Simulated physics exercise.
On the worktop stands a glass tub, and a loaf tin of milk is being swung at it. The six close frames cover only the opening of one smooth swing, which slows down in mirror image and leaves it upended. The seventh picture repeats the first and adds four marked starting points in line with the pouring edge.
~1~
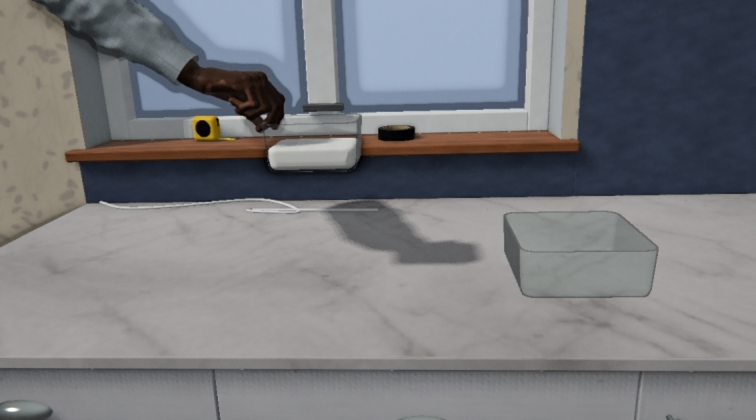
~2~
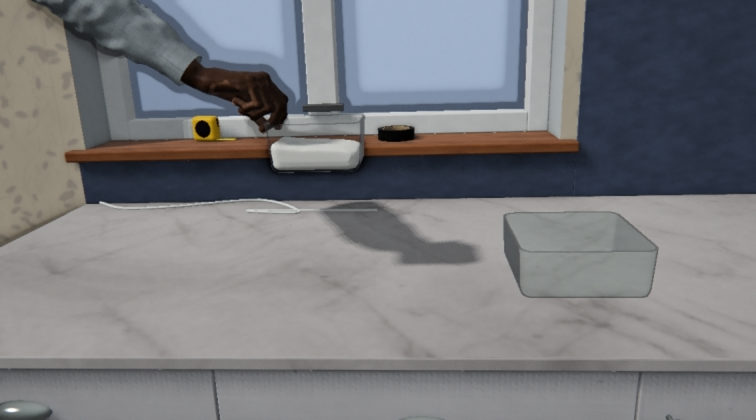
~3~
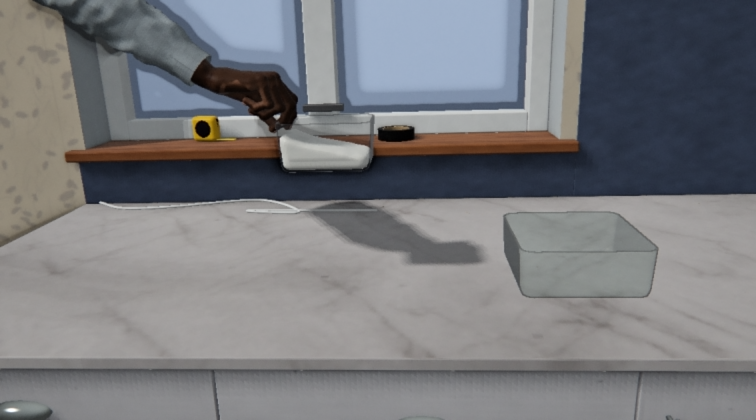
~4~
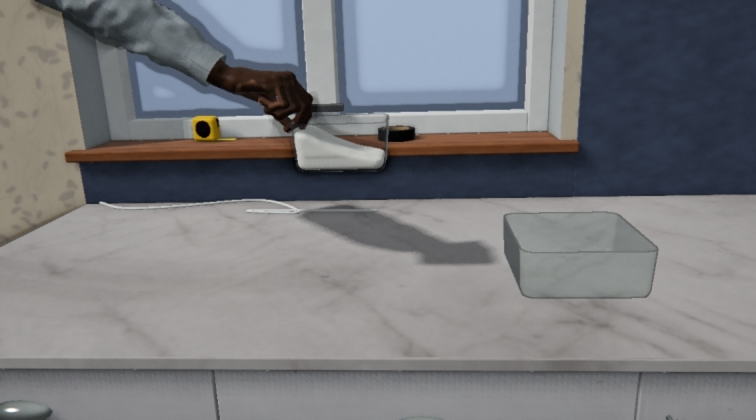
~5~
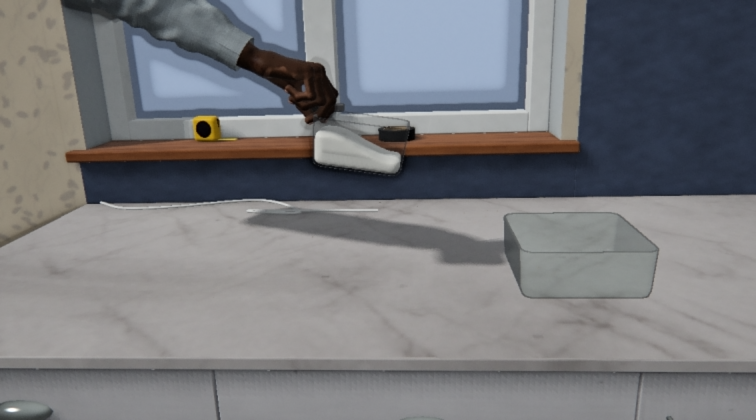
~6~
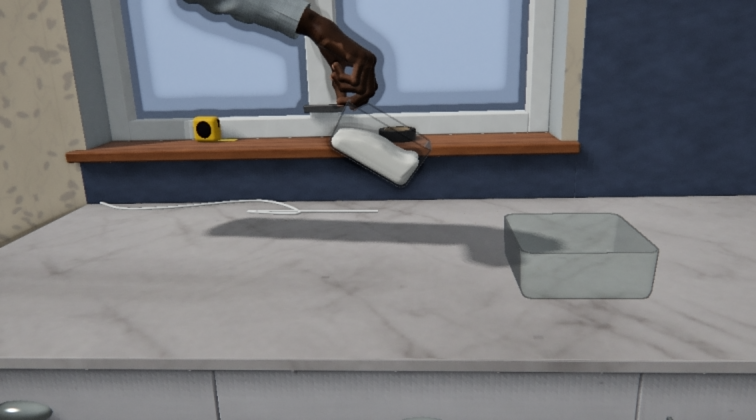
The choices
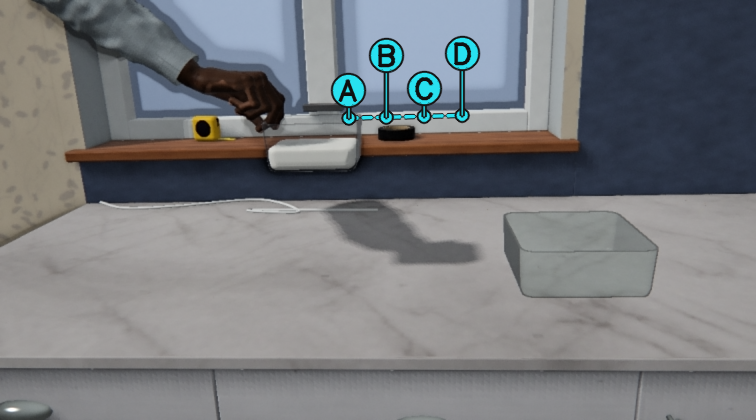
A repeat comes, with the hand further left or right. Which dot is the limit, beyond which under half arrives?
Choose B.
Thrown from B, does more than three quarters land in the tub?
No.
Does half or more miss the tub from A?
Yes, that goes wrong.
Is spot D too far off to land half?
No, not at all.
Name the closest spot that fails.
A it is.
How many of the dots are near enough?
Three of them.
On the marked copy, A at (348, 118); B at (386, 117); C at (424, 116); D at (462, 115).
With A, about 19 % lands in the tub, 76 % falls short and 5 % goes beside or beyond.
With B, about 66 % lands in the tub, 20 % falls short and 15 % goes beside or beyond.
With C, about 71 % lands in the tub, 5 % falls short and 24 % goes beside or beyond.
With D, about 85 % lands in the tub, 5 % falls short and 10 % goes beside or beyond.
